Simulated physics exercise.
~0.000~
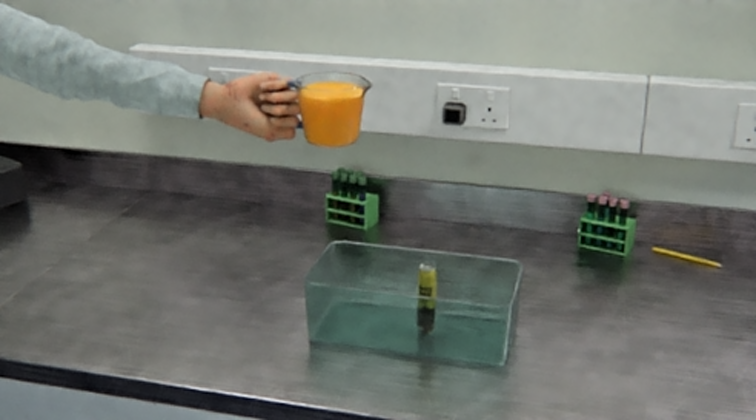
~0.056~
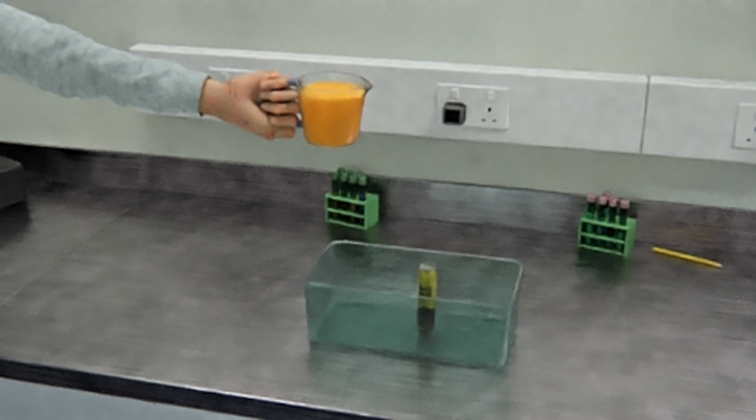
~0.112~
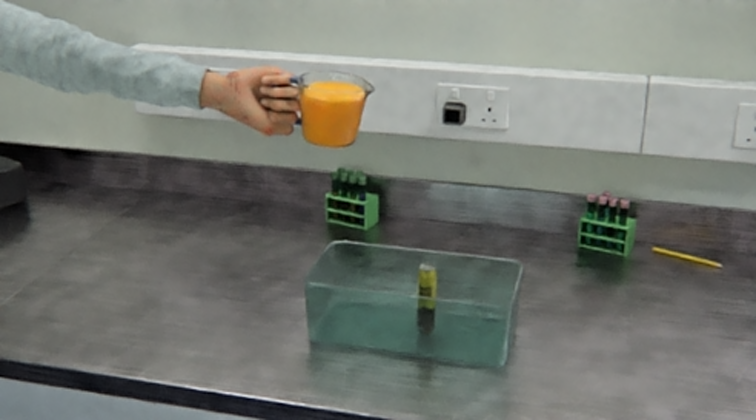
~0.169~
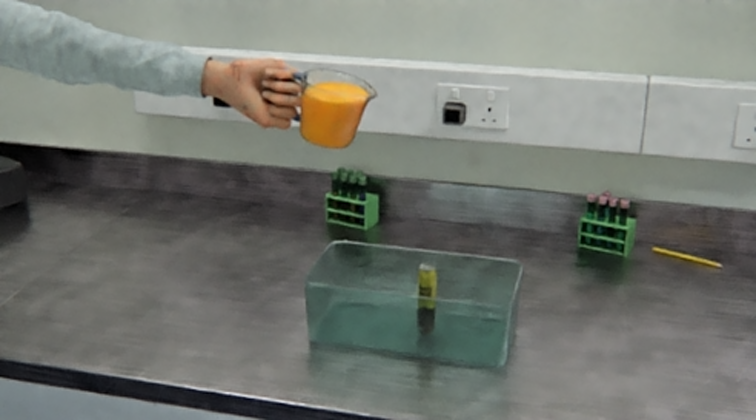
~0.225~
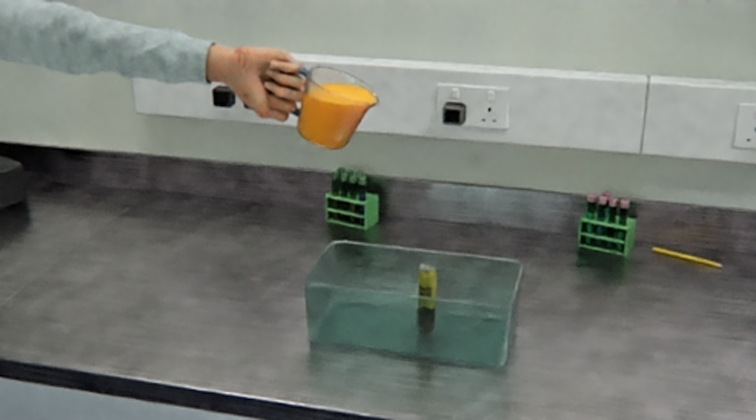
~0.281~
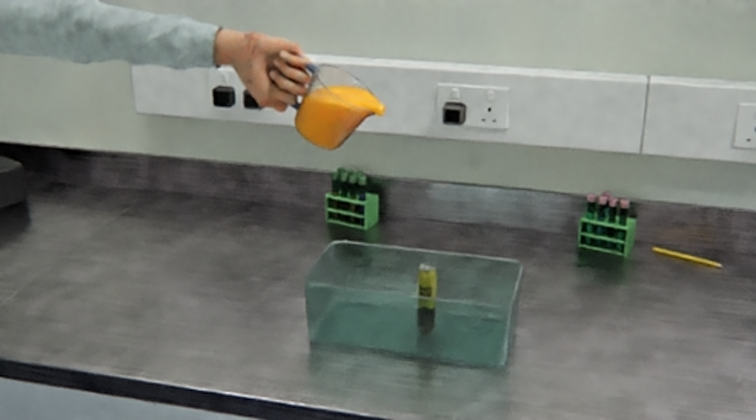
A hand in a pale blue-green sleeve, reaching in from the left, holds a clear jug of orange juice nearly level, then smoothly rolls it rightwards until the juice reaches its lip. Below sits a glassy oblong basin with a small yellowish tin standing inside, two green racks of tubes and a yellow pencil behind. The grey lab worktop, backed by wall sockets, is seen from slightly above by a still camera.
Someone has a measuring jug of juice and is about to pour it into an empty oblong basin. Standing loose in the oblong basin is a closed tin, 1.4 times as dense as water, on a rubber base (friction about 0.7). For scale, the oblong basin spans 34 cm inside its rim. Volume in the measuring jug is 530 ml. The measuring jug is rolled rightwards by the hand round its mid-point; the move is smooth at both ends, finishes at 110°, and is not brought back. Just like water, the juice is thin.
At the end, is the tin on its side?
It ends up tipped over.
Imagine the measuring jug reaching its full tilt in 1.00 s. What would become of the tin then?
In that case the tin overturns.
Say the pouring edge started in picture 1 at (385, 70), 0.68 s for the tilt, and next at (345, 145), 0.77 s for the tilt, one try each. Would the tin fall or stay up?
The tin stays vertical the first time and stays vertical the second time.
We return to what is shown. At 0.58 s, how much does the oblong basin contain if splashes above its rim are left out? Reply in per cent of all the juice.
Roughly 10 percent.
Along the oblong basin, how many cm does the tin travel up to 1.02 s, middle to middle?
Estimate: Around 7 cm.
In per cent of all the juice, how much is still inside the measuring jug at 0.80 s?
3 in a hundred, give or take.
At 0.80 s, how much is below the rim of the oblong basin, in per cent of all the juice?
That comes to about 74 percent.
Then, 0.58 s in, the tilt is 94° and 40 per cent is still to pour; the tin stands where it began.
Then, 0.80 s in, the tilt is 110° and 3 per cent is still to pour; the tin stands 1 cm from where it began.
Then, 1.02 s in, the tilt is 110° and 0 per cent is still to pour; the tin leans 50°.
Then, 1.27 s in, the tilt is 110° and 0 per cent is still to pour; the tin lies on its side.
Finally, the tin lies on its side.
